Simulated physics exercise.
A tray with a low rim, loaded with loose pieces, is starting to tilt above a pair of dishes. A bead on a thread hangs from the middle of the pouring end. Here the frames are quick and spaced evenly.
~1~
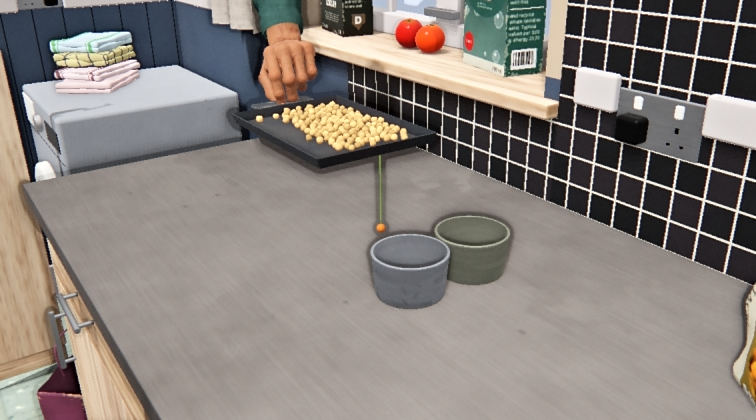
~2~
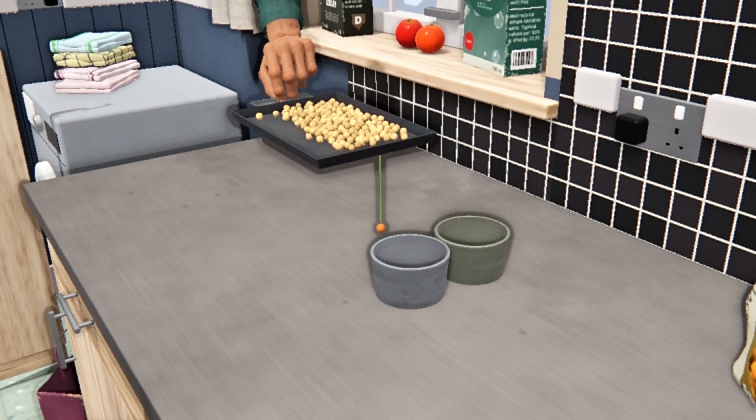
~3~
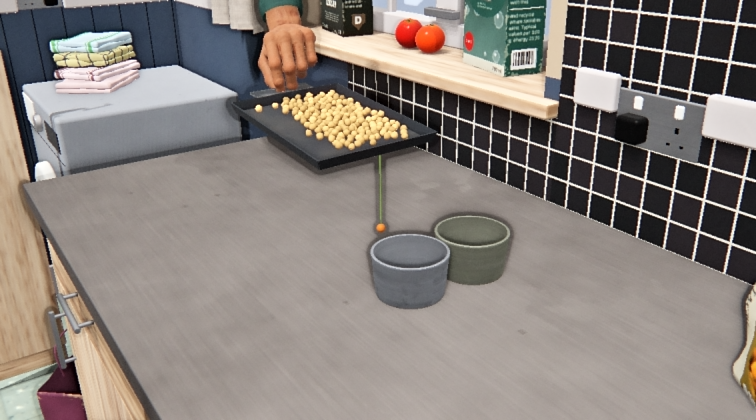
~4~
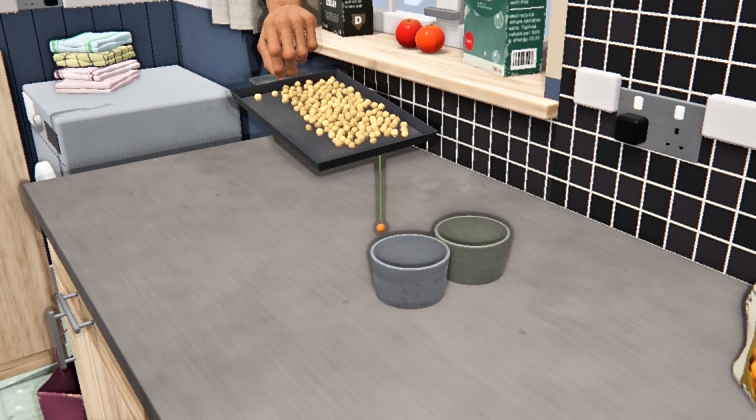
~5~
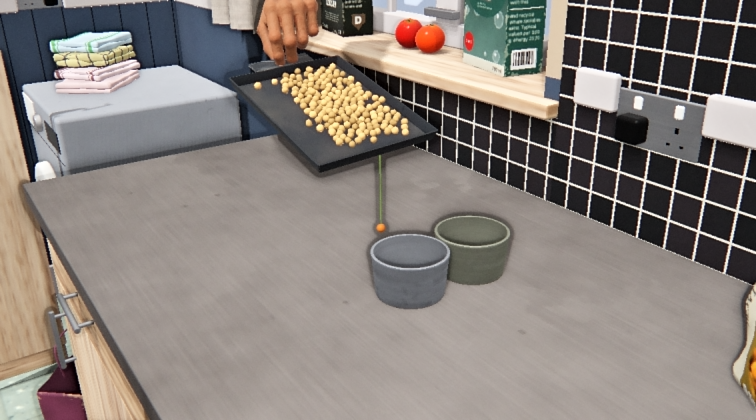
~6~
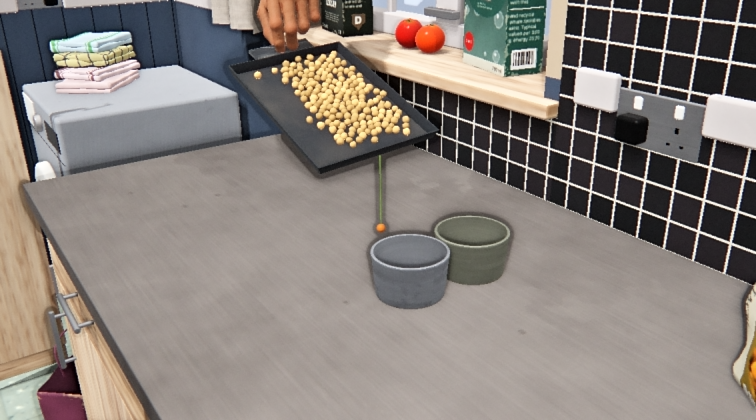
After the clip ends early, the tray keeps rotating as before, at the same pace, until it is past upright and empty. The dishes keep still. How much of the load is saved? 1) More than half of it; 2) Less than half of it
The answer is 2.
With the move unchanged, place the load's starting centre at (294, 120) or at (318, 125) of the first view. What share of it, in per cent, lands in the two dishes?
About 20 %, then about 30 %.
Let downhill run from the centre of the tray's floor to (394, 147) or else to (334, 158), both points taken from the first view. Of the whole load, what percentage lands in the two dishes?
First case about 80 percent; second case about 10 percent.
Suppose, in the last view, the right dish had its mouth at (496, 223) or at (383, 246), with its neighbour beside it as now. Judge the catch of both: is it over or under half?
In the first position shy of half, in the second past half.
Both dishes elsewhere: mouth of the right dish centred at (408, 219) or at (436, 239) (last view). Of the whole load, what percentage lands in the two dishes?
Roughly 0 per cent, and 70 per cent.
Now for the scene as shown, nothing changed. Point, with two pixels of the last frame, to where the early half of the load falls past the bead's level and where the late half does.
For the early half I get (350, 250), and for the late half (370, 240).
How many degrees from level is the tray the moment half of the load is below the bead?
Around 90 degrees of turn.
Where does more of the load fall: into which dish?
It turns out to be the left-positioned one.
Shortly afterwards, tray tipped steeply; the bulk on the tray; only a few in the left dish; only a few outside both; near a quarter in the air.
Next, tray tipped past a quarter turn; a little on the tray; near a quarter in the left dish; near half outside both; near a quarter in the air.
Some moments later, tray tipped past a quarter turn; near a third in the left dish; near two thirds outside both.
In the end, tray tipped past a quarter turn; near a third in the left dish; none at all in the right dish; near two thirds outside both.
